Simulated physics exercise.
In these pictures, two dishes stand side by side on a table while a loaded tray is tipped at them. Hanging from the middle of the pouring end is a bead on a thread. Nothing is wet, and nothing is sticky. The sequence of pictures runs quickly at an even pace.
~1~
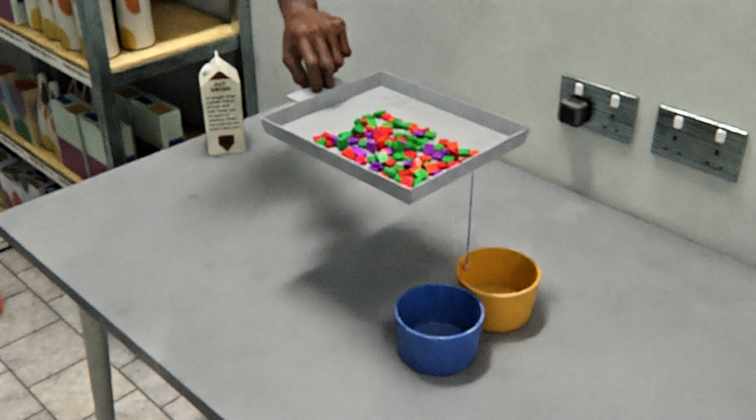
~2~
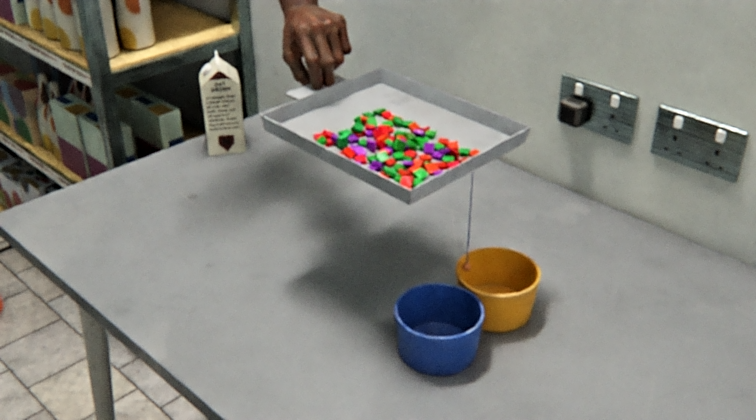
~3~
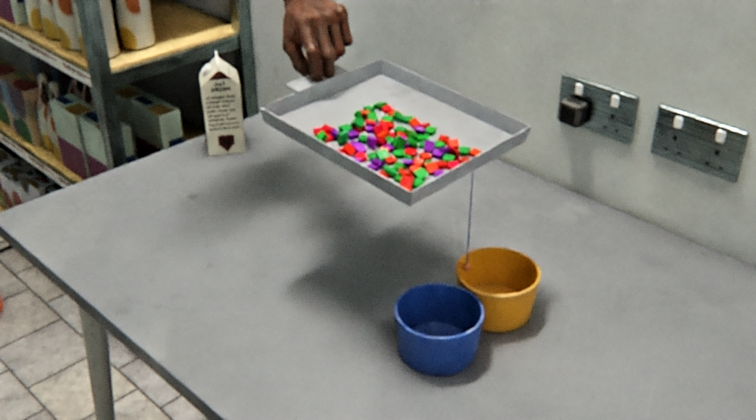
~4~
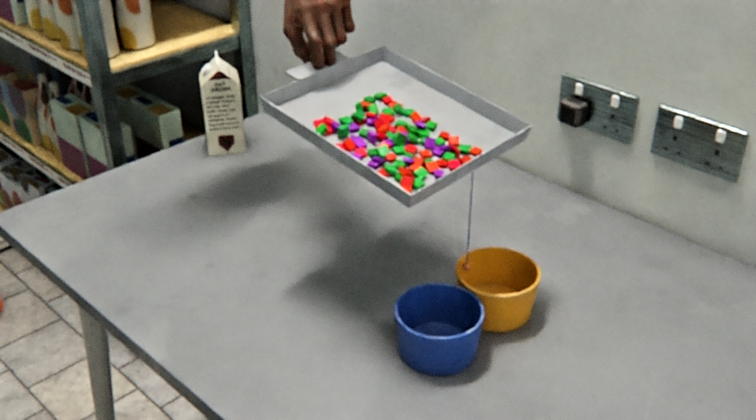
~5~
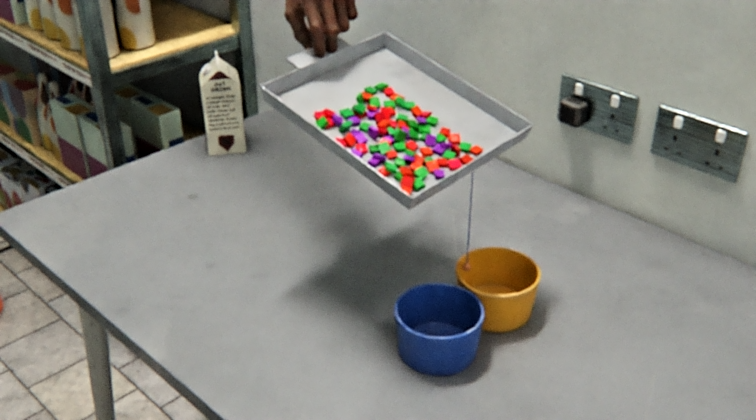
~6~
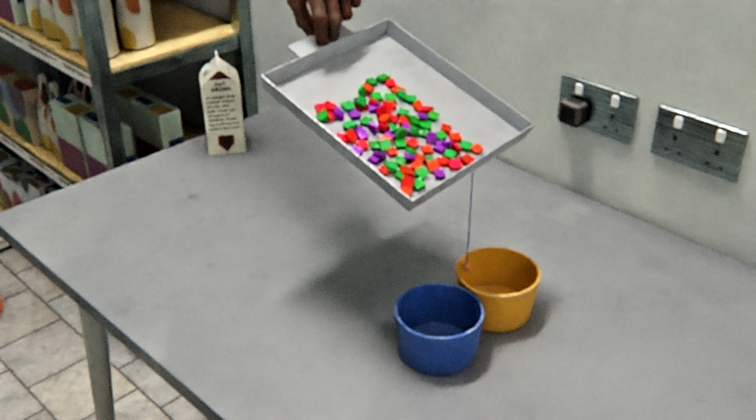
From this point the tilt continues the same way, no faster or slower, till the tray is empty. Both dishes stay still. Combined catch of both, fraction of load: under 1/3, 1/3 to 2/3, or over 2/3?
Over 2/3.
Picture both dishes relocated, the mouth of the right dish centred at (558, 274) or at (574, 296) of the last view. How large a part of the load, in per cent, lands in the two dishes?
Roughly 20 per cent, then roughly 0 per cent.
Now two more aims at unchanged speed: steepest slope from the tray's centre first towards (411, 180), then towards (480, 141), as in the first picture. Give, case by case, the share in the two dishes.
60 % and 40 %, roughly.
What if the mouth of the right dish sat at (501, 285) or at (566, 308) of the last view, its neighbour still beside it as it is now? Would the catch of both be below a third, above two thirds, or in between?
To begin with: Over two thirds; after that: Under a third.
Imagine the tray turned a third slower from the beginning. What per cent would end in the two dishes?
Roughly 90 percent.
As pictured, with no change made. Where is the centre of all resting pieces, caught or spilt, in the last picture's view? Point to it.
Once it all stops, the middle lies near (442, 347).
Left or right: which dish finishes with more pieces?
More ends in left.
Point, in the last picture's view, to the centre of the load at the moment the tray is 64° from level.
Roughly at (425, 157).
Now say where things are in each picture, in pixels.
The first picture shows corners of the pouring end at (410, 187) and (526, 127), level; middle of the load at (392, 146), mosaic tiles; left dish at (471, 346); right dish at (529, 304); bead on its thread at (467, 267).
The second picture shows corners of the pouring end at (410, 188) and (526, 127), level; middle of the load at (392, 145).
The third picture shows corners of the pouring end at (411, 189) and (527, 126), tipped barely, lowest at the left corner; middle of the load at (393, 142).
The fourth picture shows corners of the pouring end at (411, 192) and (528, 125), tipped a little, lowest at the left corner; middle of the load at (393, 137).
The fifth picture shows corners of the pouring end at (412, 195) and (529, 124), tipped a little, lowest at the left corner; middle of the load at (394, 133).
The sixth picture shows corners of the pouring end at (412, 197) and (530, 124), tipped clearly, lowest at the left corner; middle of the load at (395, 129); left dish at (471, 346); right dish at (529, 304).
Soon after the last picture, tray tipped steeply; all on the tray.
A little later, tray tipped past a quarter turn; about two thirds on the tray; a small part in the left dish; a small part outside both; about a quarter in the air.
Later still, tray tipped past a quarter turn; most in the left dish; a small part in the right dish; about a quarter outside both.
At rest, tray tipped past a quarter turn; most in the left dish; a small part in the right dish; about a quarter outside both.
